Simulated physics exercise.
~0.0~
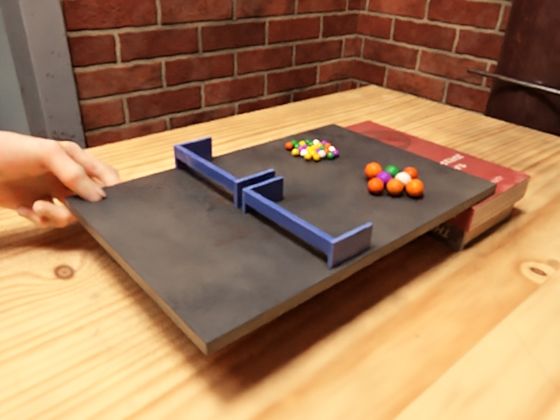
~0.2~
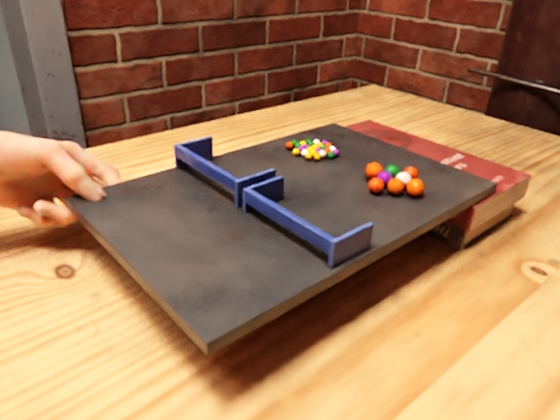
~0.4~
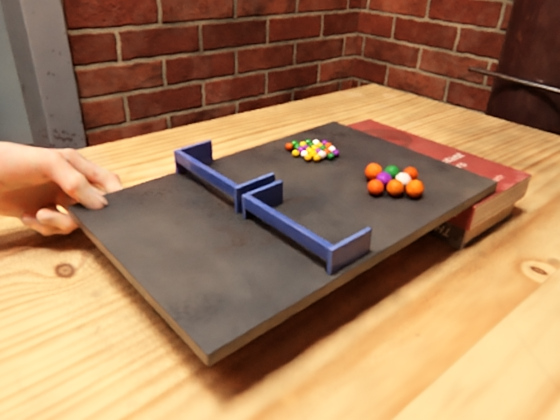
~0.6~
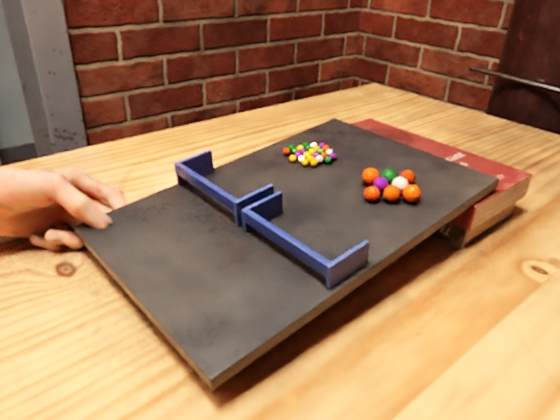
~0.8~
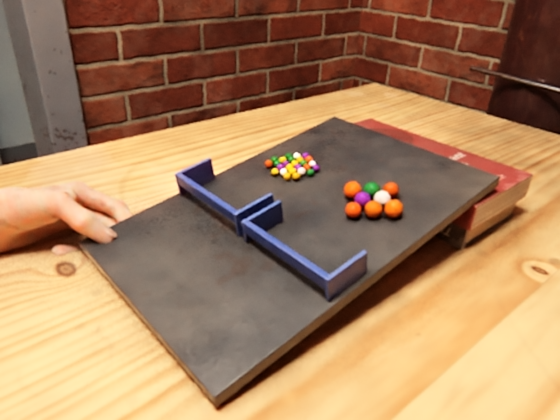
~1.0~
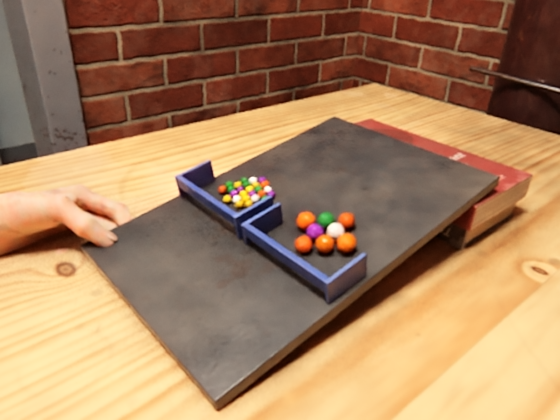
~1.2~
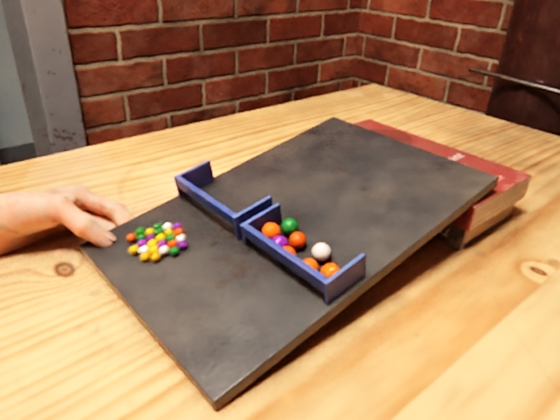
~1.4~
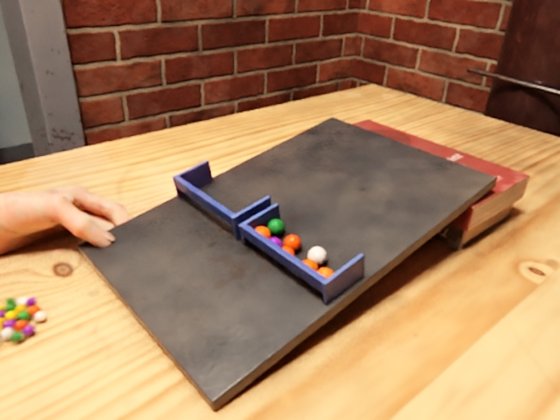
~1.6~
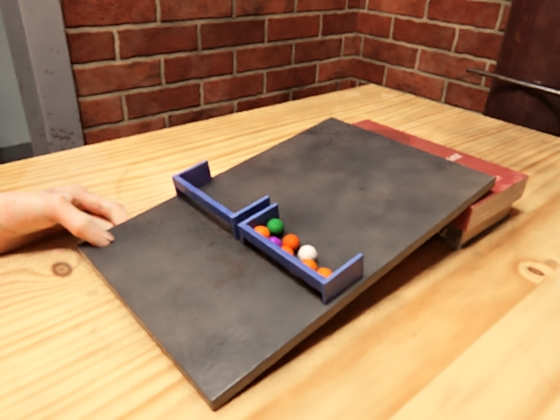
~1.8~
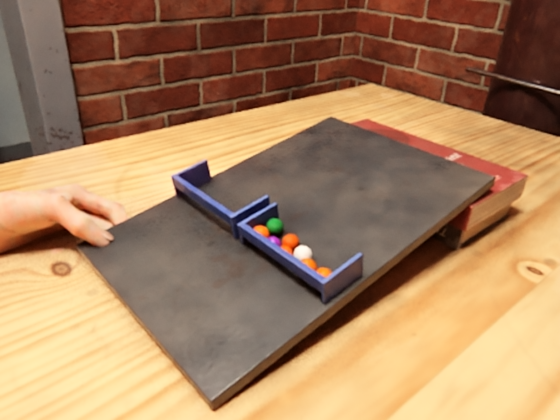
Small colorful balls slid under one blue gate and off the dark board's lower left side after a hand lowered its end toward the wooden table, while the bigger, mostly orange balls rolled down and stayed bunched behind the nearer gate.
